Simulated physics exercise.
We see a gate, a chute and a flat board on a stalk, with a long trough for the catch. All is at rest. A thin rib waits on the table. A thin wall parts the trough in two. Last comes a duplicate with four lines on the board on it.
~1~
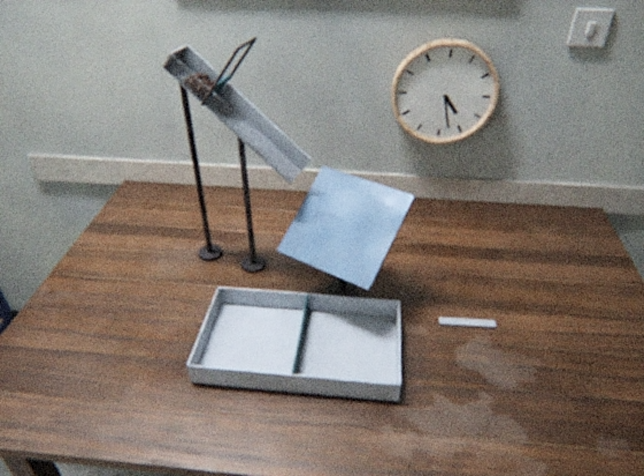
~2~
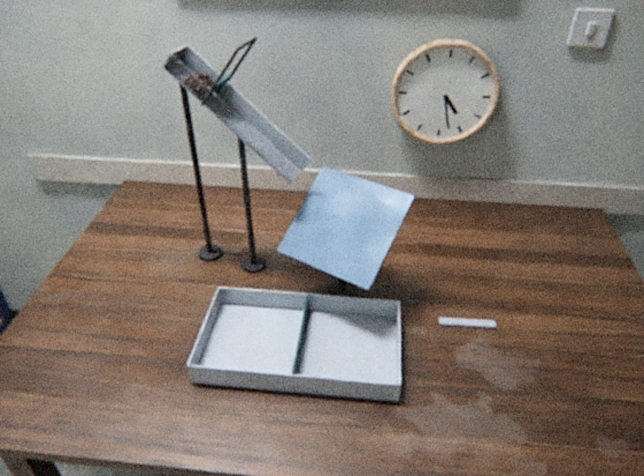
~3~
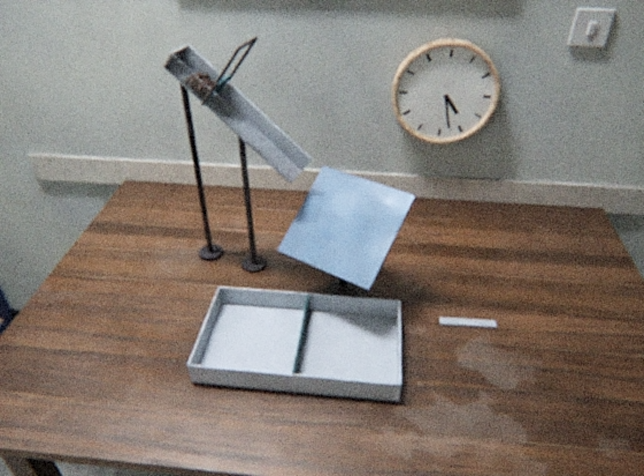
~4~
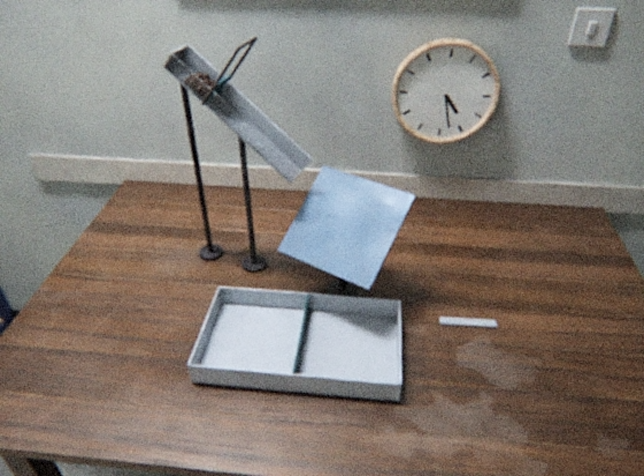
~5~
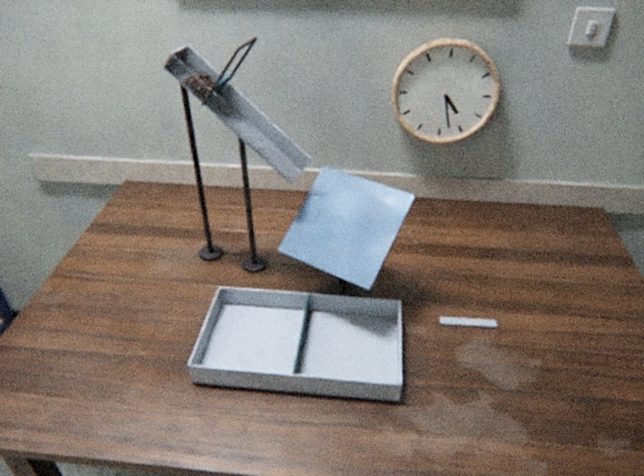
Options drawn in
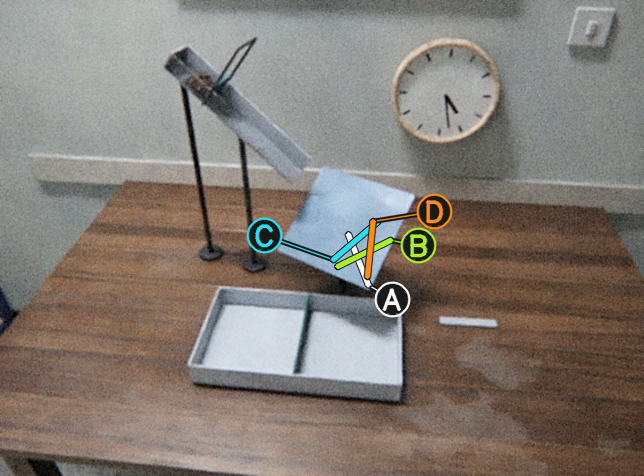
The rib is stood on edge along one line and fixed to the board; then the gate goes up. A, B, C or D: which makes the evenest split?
I would pick line B.
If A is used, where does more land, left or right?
More lands on the right.
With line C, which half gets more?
Left.
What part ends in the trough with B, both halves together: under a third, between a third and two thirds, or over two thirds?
Over two thirds.
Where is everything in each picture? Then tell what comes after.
The first frame shows load behind the gate at (203, 88), allspice berries; lip of the chute at (296, 177), sloping fairly steeply.
The second frame shows middle of the board at (344, 224), tilted fairly steeply; middle of its low edge at (321, 269); of its high edge at (367, 180).
The third frame shows front corners of the trough at (188, 365) and (400, 384); front end of its middle wall at (292, 374); gate still shut at (223, 82).
The fourth frame shows middle of the load at (203, 87); lip at (297, 177).
The fifth frame shows middle of the load at (203, 88); lip at (297, 177).
On the marked copy, line A from (348, 234) to (368, 284); line B from (390, 240) to (337, 266); line C from (377, 221) to (333, 259); line D from (373, 221) to (367, 276).
If A is chosen, of what is caught, about a quarter in the left half, most in the right.
If B is chosen, of what is caught, about half in the left half, about half in the right.
If C is chosen, of what is caught, most in the left half, a small part in the right.
If D is chosen, of what is caught, a small part in the left half, most in the right.
